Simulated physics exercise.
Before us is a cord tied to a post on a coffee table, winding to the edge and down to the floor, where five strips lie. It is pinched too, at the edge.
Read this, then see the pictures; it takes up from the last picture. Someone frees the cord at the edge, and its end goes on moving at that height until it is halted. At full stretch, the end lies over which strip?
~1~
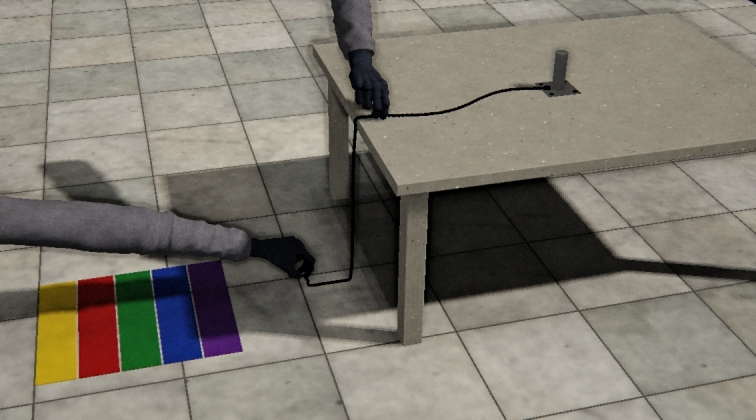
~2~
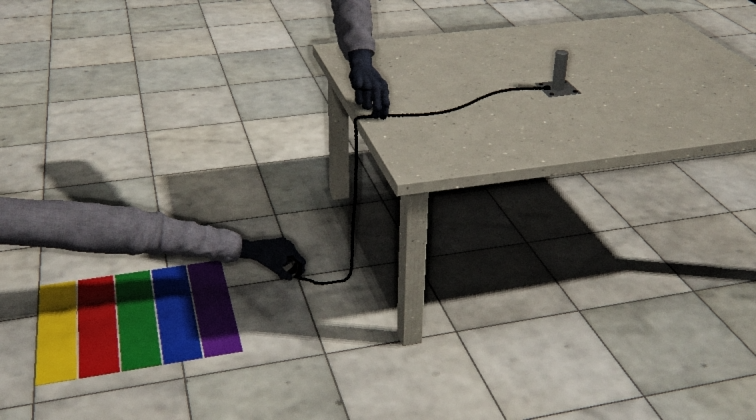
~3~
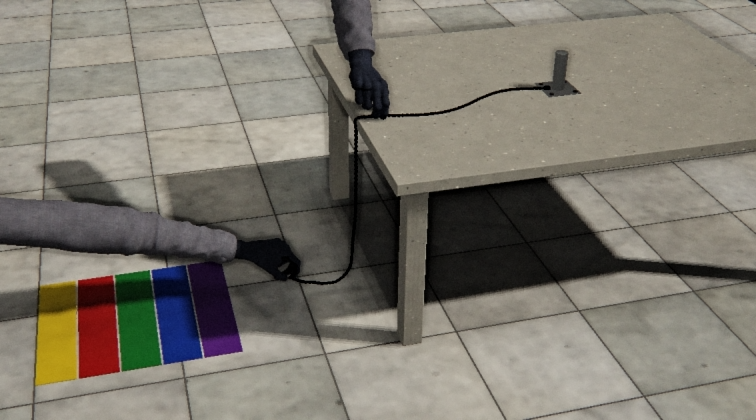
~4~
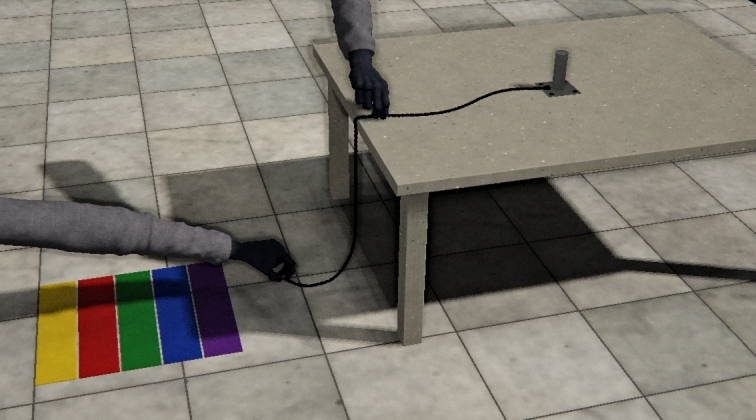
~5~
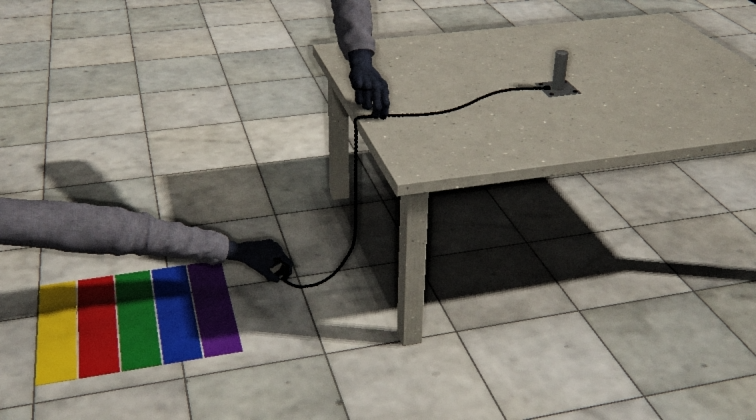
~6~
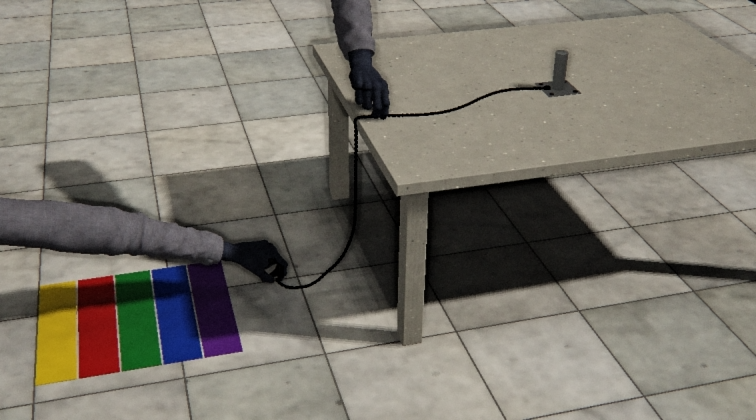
Over the blue strip.
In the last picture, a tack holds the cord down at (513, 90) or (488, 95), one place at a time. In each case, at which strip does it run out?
Blue; blue.
Early on, end near (252, 282); short of the strips.
Midway, end near (205, 290); over purple.
At the end of the slack, end near (177, 294); over blue. It gets as far as the blue strip.
